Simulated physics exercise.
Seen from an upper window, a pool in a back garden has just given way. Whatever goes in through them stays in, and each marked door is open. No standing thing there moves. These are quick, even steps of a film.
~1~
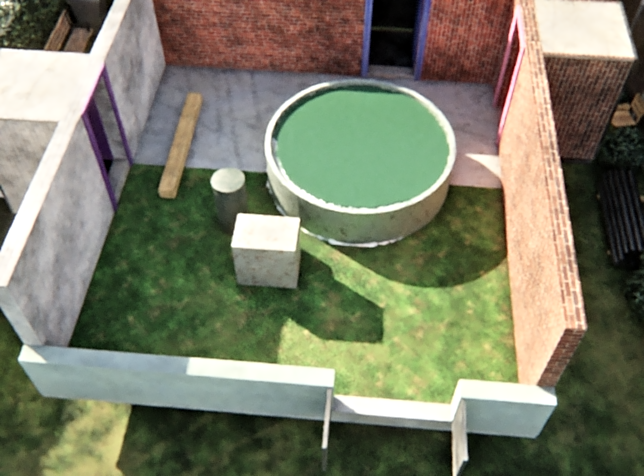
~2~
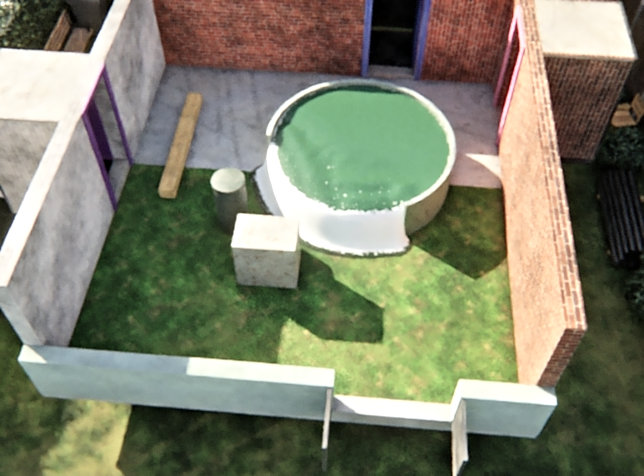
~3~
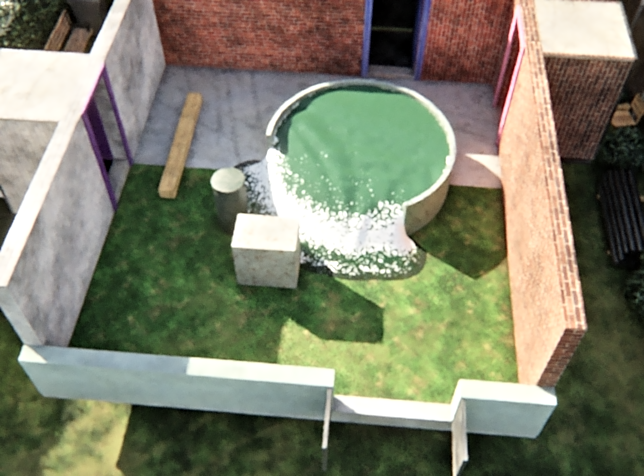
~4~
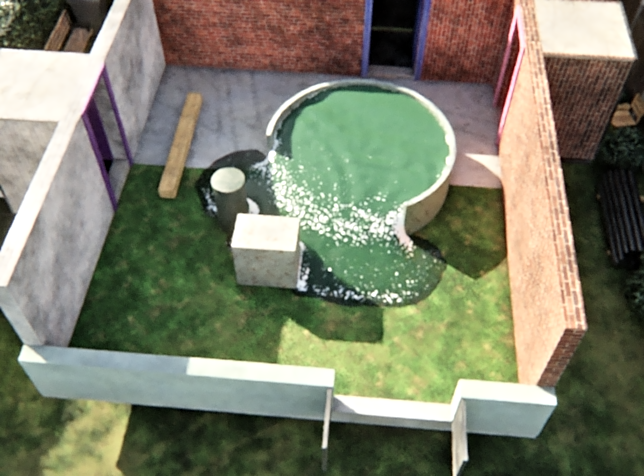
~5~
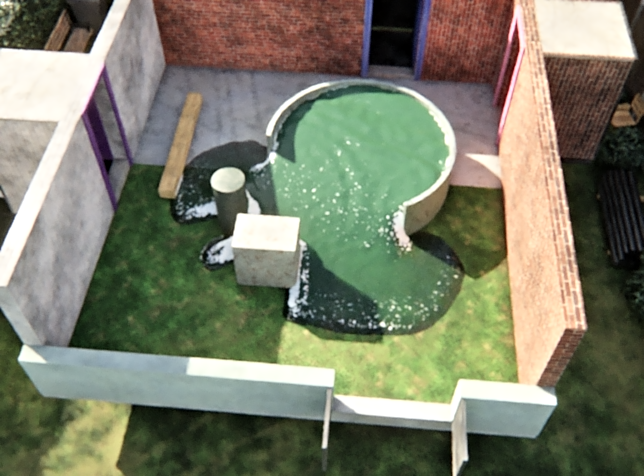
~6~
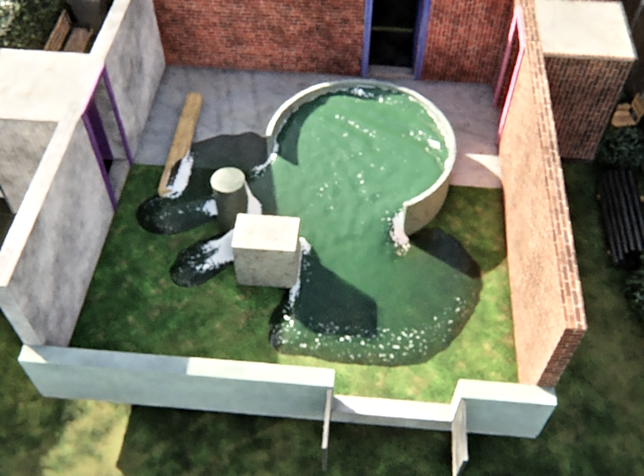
A walled back garden with grass and paving is seen from high above, from an upper window. A round, pale-walled pool of green water stands near a brick wall at the back, with a wooden beam, a grey cylinder and a pale block to its left and front. The pool's near side gives way and foaming water pours out, spreading across the grass and around the block, cylinder and beam.
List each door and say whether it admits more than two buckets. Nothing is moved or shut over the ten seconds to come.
The purple door will be within bounds; the blue door will be within bounds; the pink door will be over the limit.
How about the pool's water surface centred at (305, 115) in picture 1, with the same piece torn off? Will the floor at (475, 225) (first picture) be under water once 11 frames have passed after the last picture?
Result at that place: Not reached.
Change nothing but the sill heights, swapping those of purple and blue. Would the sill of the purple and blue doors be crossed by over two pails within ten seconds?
Then: The purple one exceeds the limit, the blue one stays within the limit.
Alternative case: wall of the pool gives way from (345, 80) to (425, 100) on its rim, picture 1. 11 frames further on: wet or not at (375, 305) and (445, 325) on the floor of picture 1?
Point one not reached; point two not reached.
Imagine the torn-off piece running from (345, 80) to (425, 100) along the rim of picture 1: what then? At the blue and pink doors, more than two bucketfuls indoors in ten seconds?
Well, the blue door breaks the limit and the pink door breaks the limit.
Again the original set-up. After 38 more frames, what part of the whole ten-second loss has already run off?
Close to 70 per cent, I'd say.
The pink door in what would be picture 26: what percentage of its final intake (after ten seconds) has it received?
Near 0 in a hundred.
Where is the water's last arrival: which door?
Answer: The pink one.
A moment on, water covers 50 % of the floor; the purple door wet at the sill, nothing in, the blue door not reached, the pink door not reached.
Next, water covers 65 % of the floor; the purple door wet at the sill, nothing in, the blue door not reached, the pink door not reached.
Then, water covers 80 % of the floor; the purple door wet at the sill, nothing in, the blue door not reached, the pink door not reached.
Later, water covers 95 % of the floor; the purple door wet at the sill, nothing in, the blue door wet at the sill, nothing in, the pink door not reached.
In the end, water covers 95 % of the floor; the purple door wet at the sill, nothing in, the blue door wet at the sill, nothing in, the pink door over two buckets in.
